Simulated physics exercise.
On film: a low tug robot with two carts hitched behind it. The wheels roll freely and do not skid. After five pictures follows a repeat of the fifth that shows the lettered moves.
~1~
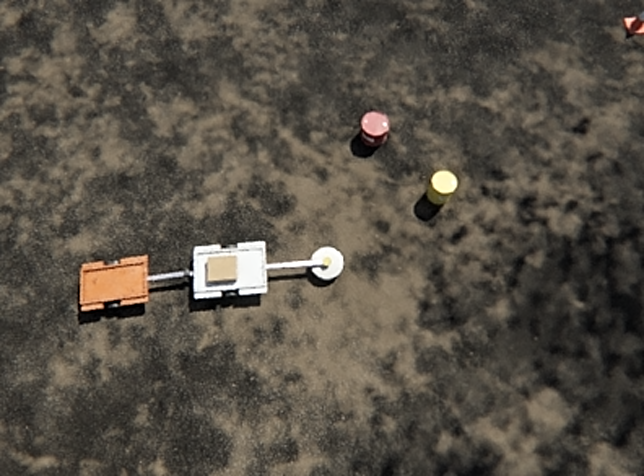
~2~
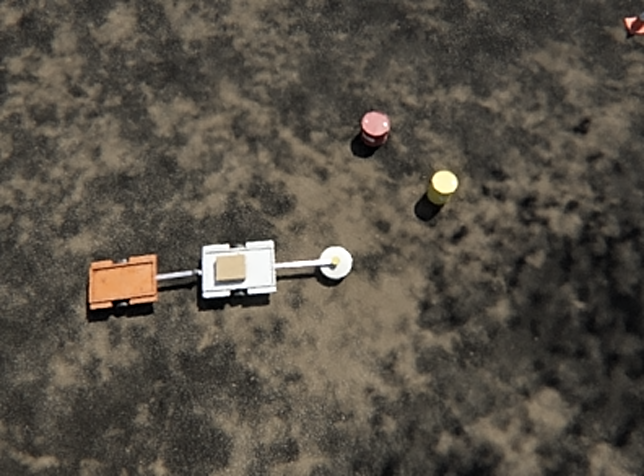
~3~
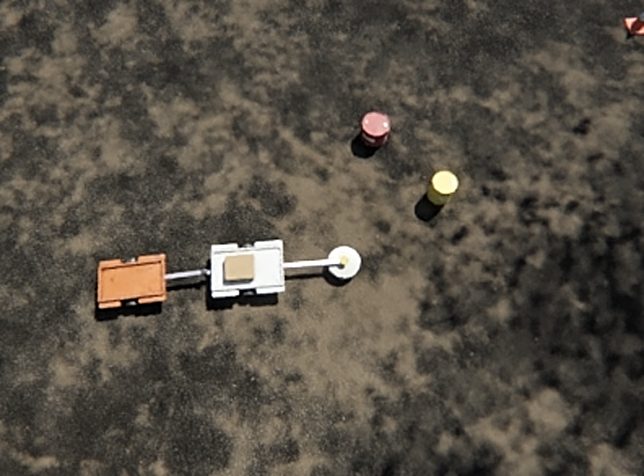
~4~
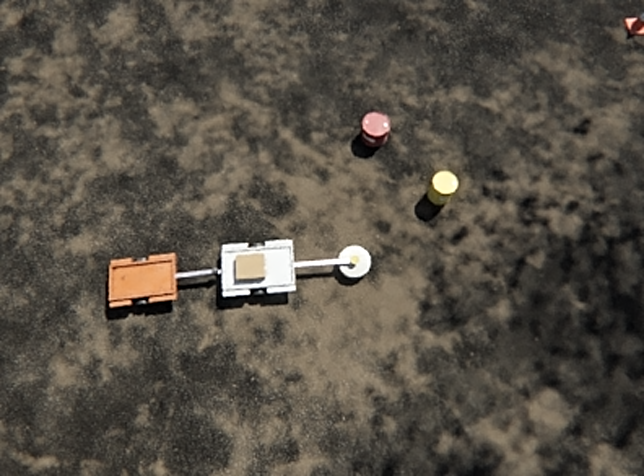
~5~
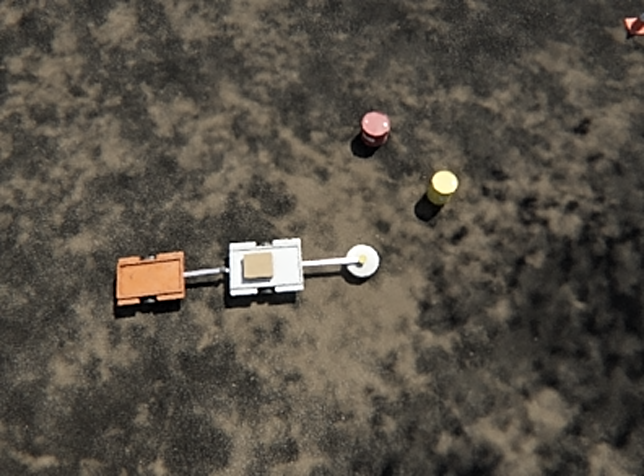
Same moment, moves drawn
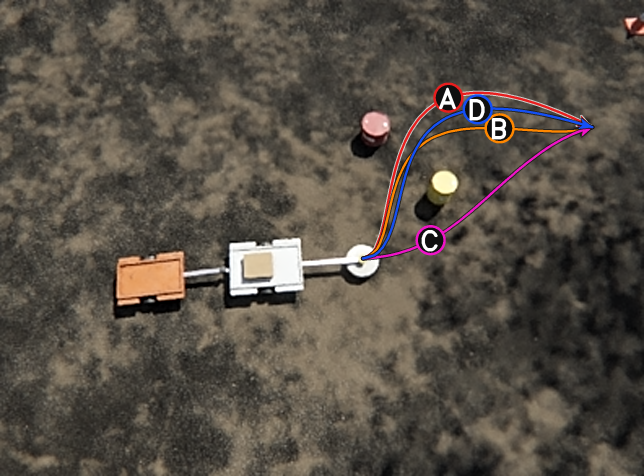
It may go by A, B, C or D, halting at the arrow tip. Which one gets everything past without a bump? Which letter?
Line D does it.
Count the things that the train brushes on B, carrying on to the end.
It touches one.
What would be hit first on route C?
It meets the yellow keg.
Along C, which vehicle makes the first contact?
The white cart touches first.
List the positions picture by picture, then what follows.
Red tub (373, 135); yellow keg (438, 194); robot (327, 263), in the first picture.
Robot (336, 263); white cart (239, 268); orange cart (123, 281); yellow keg (439, 194), in the second picture.
Robot (344, 263); white cart (248, 268); orange cart (132, 281); yellow keg (439, 194), in the third picture.
Robot (354, 262); white cart (258, 267); orange cart (143, 280); yellow keg (439, 194), in the fourth picture.
Robot (362, 261); white cart (266, 266); orange cart (151, 278); yellow keg (439, 194); red tub (374, 135), in the fifth picture.
On the marked copy, A from (363, 259) via (427, 110) to (591, 126); B from (363, 259) via (435, 136) to (592, 127); C from (363, 259) via (487, 197) to (592, 127); D from (363, 259) via (435, 125) to (592, 127).
Following D. Soon after the start, robot (409, 166), last cart (253, 270).
Later, robot (491, 113), last cart (345, 214).
In the end, robot (588, 132), last cart (411, 161); nothing has been touched.
As for the rest, A meets the red tub; B meets the yellow keg; C meets the yellow keg.
